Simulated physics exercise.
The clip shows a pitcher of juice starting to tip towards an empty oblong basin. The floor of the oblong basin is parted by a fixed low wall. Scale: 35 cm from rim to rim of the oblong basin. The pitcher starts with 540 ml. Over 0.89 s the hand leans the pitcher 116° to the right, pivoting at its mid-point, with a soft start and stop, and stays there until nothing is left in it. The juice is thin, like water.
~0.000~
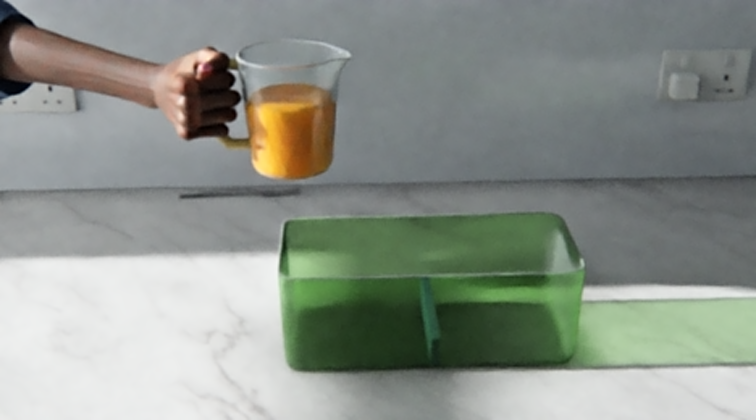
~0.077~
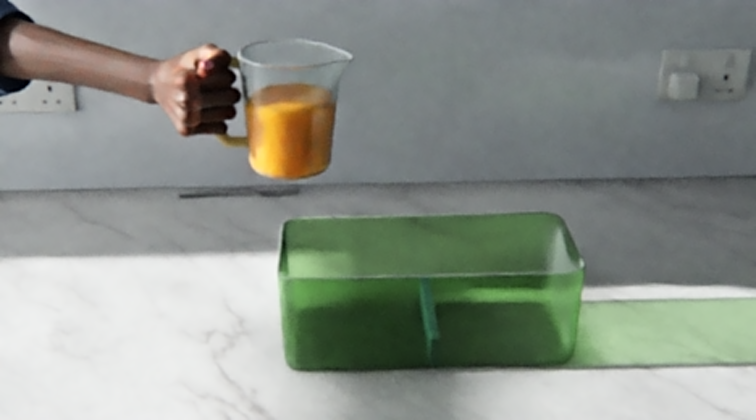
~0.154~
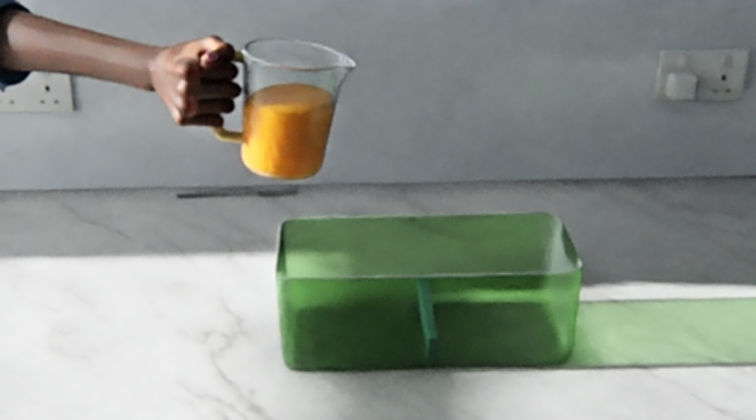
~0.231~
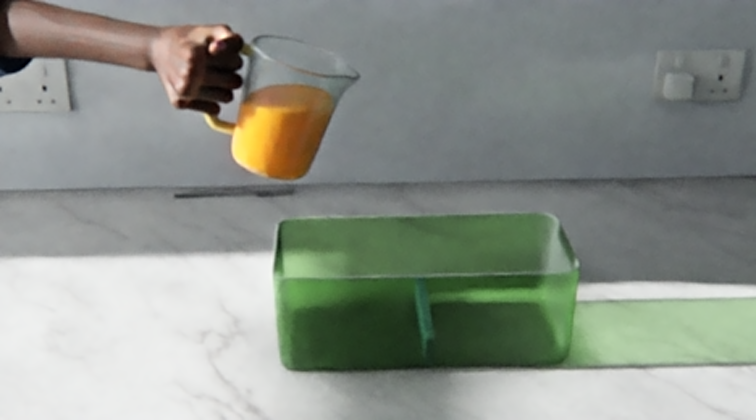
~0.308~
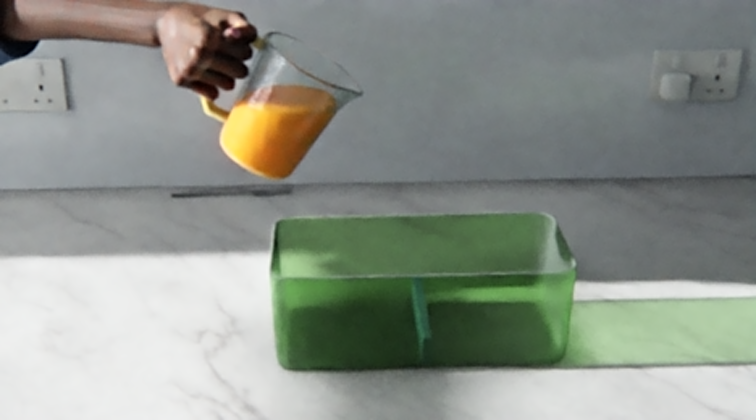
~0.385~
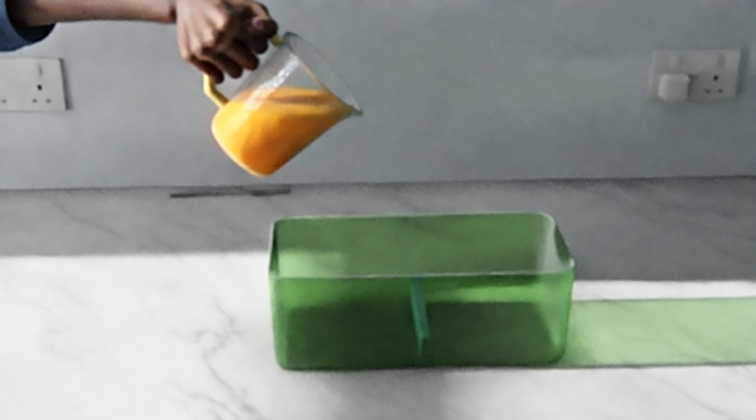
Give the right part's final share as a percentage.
About 9 per cent.
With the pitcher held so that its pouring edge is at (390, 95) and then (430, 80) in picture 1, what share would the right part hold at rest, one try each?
First 60, then 90 per cent.
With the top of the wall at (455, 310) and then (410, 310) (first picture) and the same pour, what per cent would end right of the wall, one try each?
First 10, then 55 per cent.
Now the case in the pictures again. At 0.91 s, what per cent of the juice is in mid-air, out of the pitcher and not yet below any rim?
About 12 per cent.
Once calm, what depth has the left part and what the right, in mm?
Left about 18 mm, right about 2 mm.
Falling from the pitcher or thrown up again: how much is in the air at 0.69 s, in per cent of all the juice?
Near 32 in a hundred.
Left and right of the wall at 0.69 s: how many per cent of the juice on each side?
Some 14 per cent left and 1 right.
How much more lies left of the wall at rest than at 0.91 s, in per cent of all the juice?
About 8 per cent.
Then, 0.69 s in, the tilt is 102° and 54 per cent is still to pour, 14 is left of the wall and 1 right of it.
Then, 0.91 s in, the tilt is 116° and 6 per cent is still to pour, 77 is left of the wall and 5 right of it.
Then, 1.14 s in, the tilt is 116° and 0 per cent is still to pour, 85 is left of the wall and 8 right of it.
Then, 1.39 s in, the tilt is 116° and 0 per cent is still to pour, 85 is left of the wall and 9 right of it.
Finally, 85 per cent lies left of the wall, 9 right of it and 5 outside.
